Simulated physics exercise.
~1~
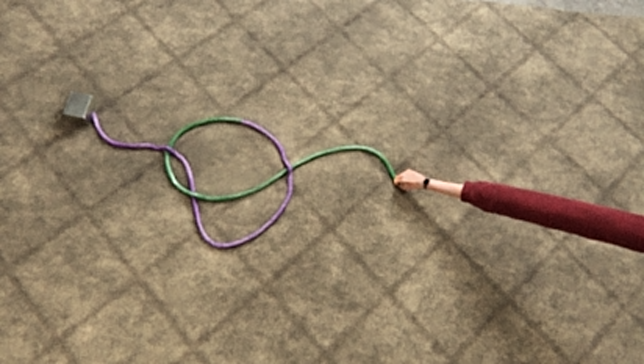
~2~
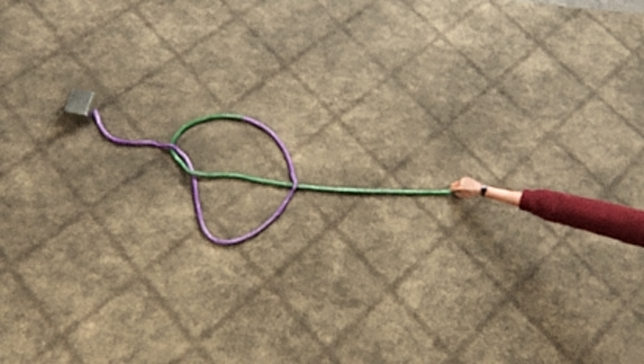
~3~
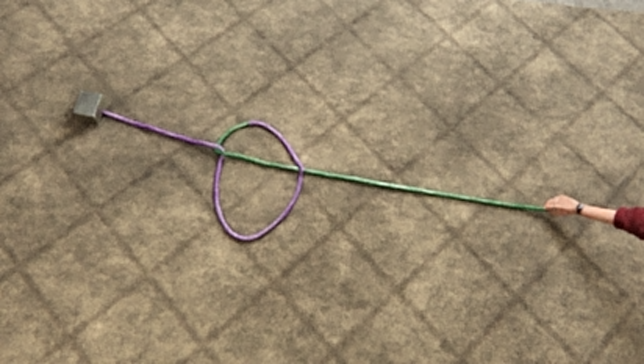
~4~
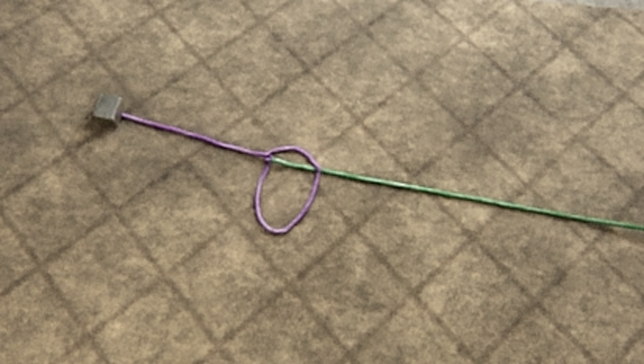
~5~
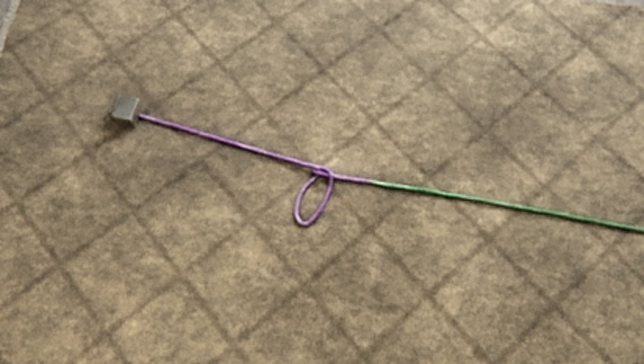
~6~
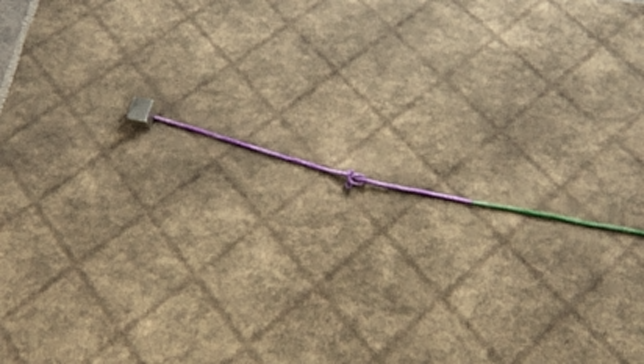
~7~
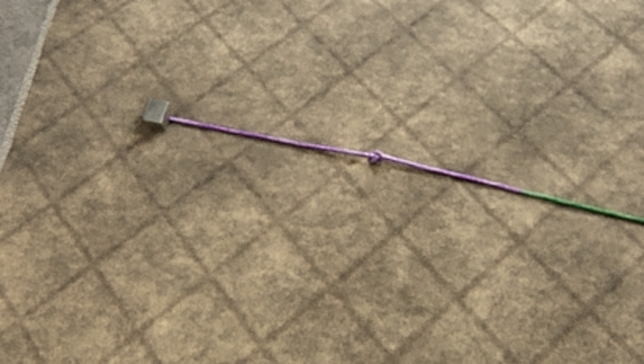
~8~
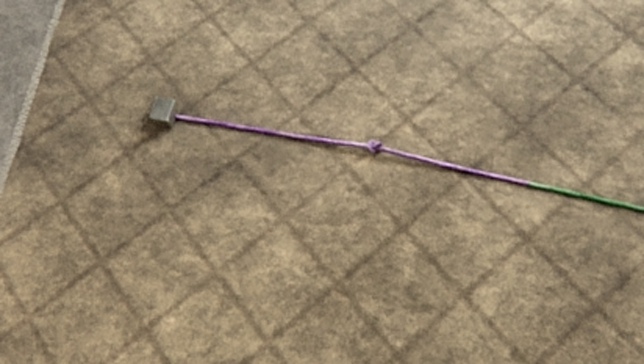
A hand pulling the green end of a looped purple-and-green rope rightward, the loops shrinking into a small knot as it straightens.
